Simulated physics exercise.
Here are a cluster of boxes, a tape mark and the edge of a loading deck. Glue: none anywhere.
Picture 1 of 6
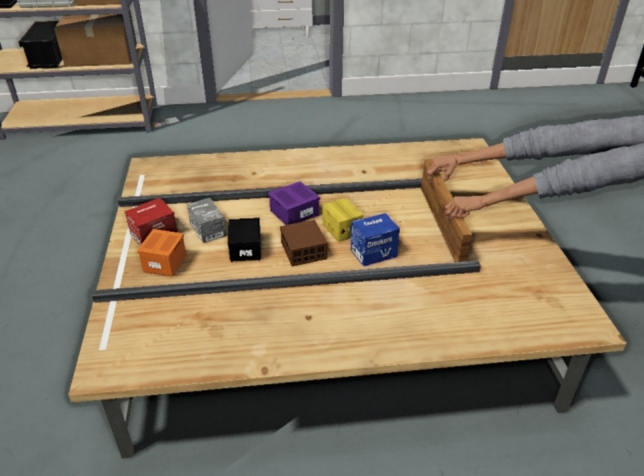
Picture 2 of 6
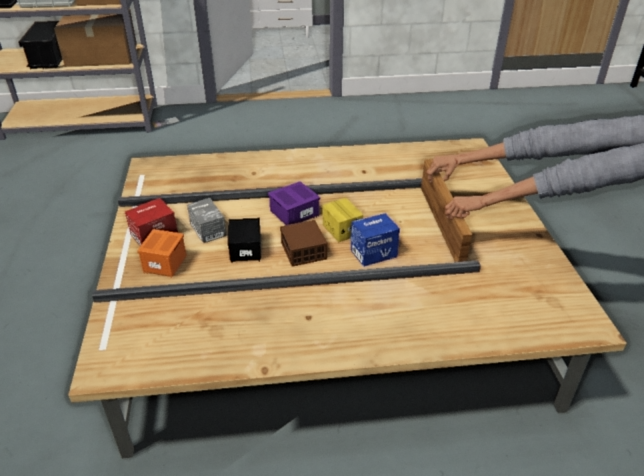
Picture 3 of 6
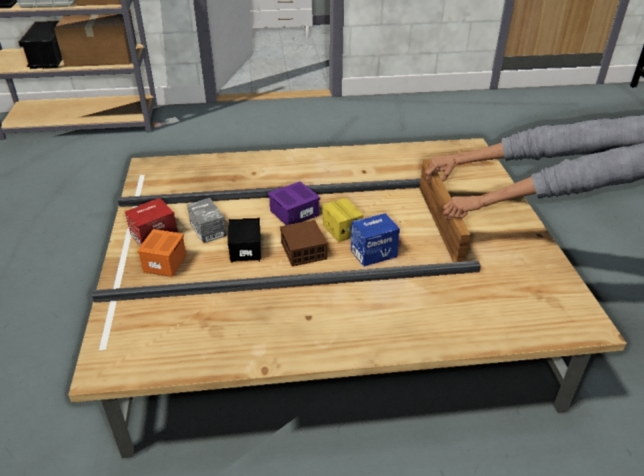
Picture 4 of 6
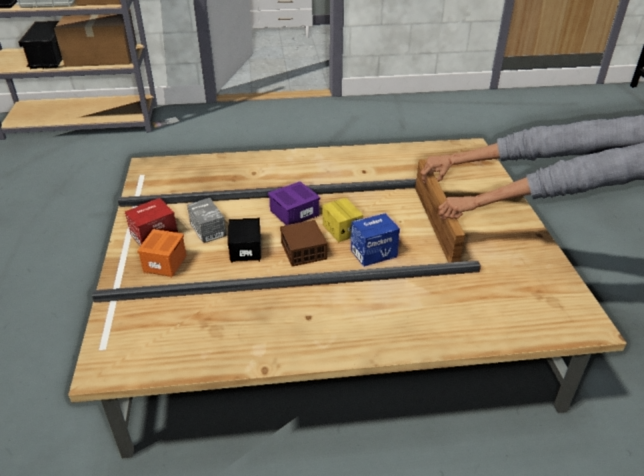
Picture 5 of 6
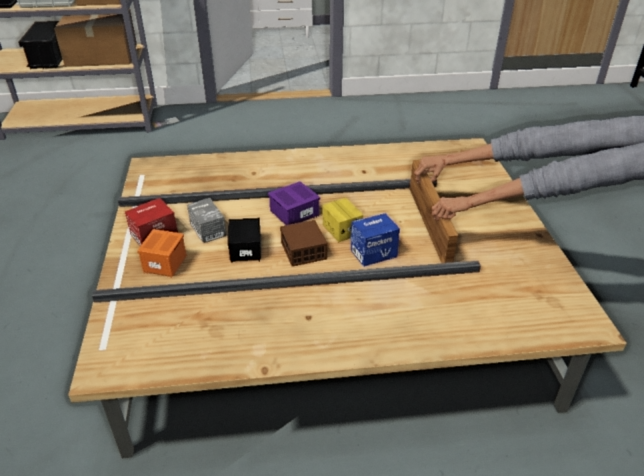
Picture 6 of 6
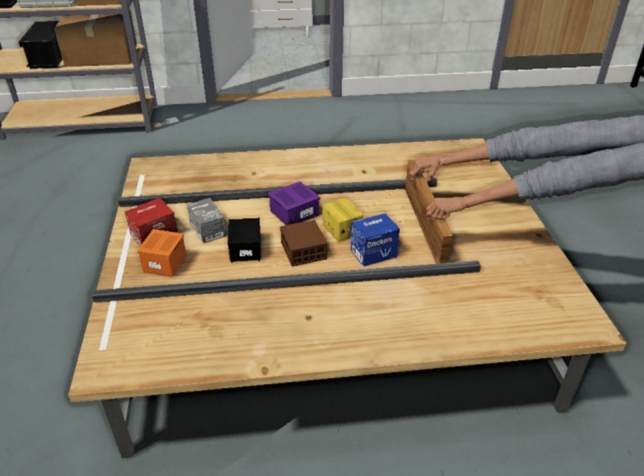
In the video, a pair of hands holds a wooden plank upright at the right of a group of colourful boxes on a table, then slides it slightly left between two dark rails while the boxes stay still.
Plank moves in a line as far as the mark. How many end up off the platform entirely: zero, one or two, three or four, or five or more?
Five or more.
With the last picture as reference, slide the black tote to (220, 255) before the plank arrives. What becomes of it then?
From that spot it ends up off.
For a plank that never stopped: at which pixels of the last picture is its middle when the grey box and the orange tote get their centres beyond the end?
The middle is at (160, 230) when it's the grey box, and at (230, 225) when it's the orange tote.
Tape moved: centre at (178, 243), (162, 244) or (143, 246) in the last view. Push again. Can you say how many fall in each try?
Try by try, 3, 4 and 5.
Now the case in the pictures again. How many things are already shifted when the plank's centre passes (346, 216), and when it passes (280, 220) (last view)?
First 3, then 6.
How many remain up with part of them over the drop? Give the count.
My count gives 1.
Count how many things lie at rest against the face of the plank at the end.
That would be 1 of them.
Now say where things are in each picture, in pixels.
The first frame shows red box (152, 224); orange tote (163, 253); grey box (207, 220); plank (444, 209); tape (126, 247).
The second frame shows orange tote (163, 254); plank (444, 209).
The third frame shows grey box (207, 220); purple tote (294, 204).
The fourth frame shows red box (152, 224); yellow parcel (342, 220).
The fifth frame shows orange tote (163, 254); brown crate (304, 243).
The sixth frame shows red box (152, 224); orange tote (163, 254); grey box (207, 220); plank (426, 210); tape (126, 247).
A little later, none off yet; red box at rest near (152, 224); orange tote at rest near (163, 254); grey box at rest near (206, 220).
When it is over, the number that fall off is five or more; down, blue box, brown crate, purple tote, black tote, grey box, orange tote and red box.
